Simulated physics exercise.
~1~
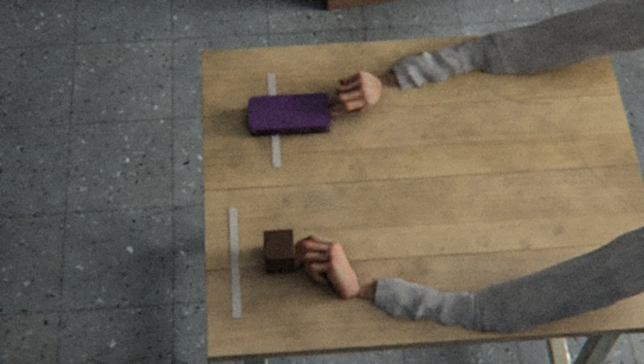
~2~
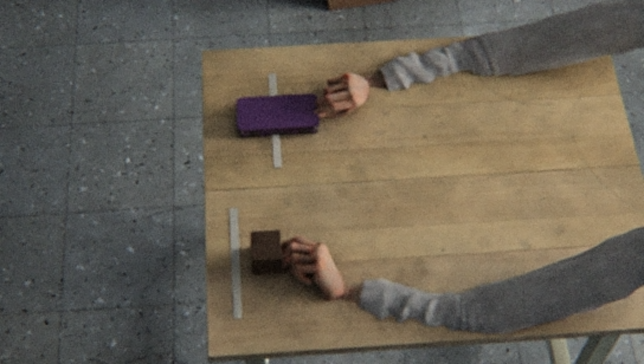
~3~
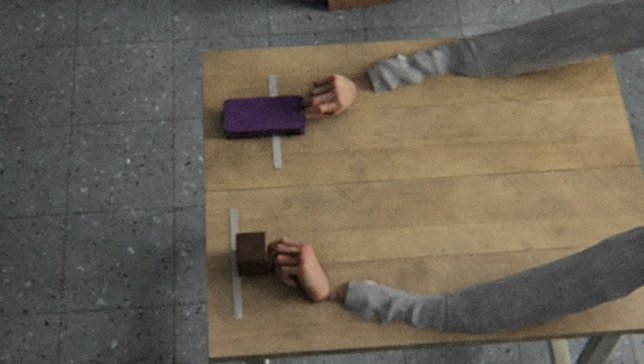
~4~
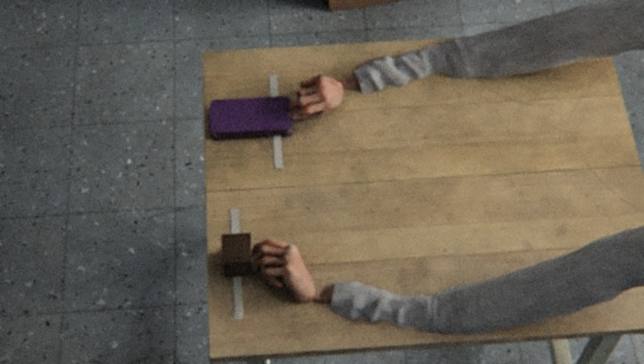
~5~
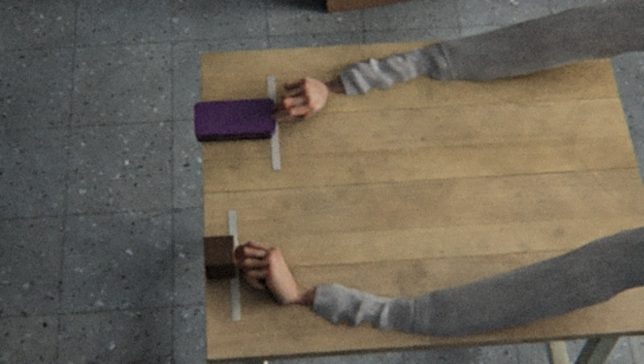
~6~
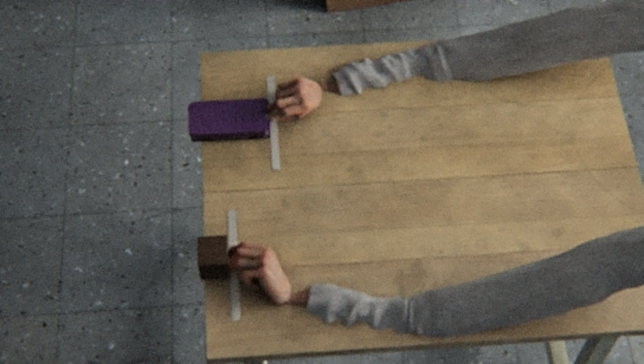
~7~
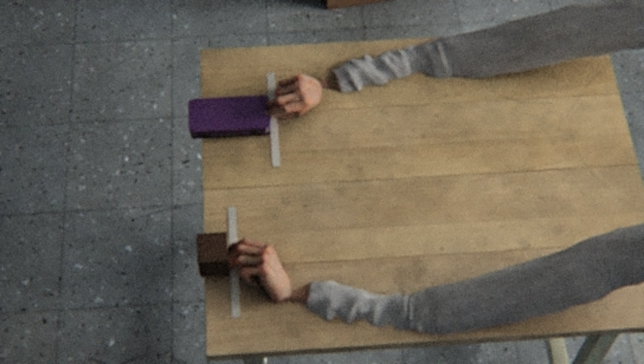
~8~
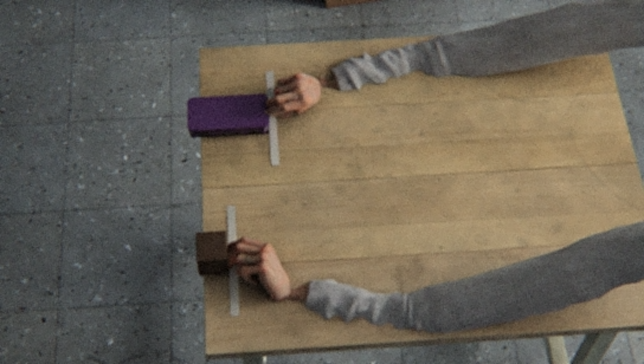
Two hands in grey sleeves reach in from the right over a pale wooden table, seen from above by a slightly swaying camera, with a speckled grey floor around it. The upper hand is at a flat purple case lying across a light strip of tape, and the lower hand is at a small brown block to the right of a second strip. Together they push both things steadily left. The block crosses its strip while the case slides most of its length past the other. Both stop with their left ends slightly over the table's left edge, still resting on top, the hands beside them.
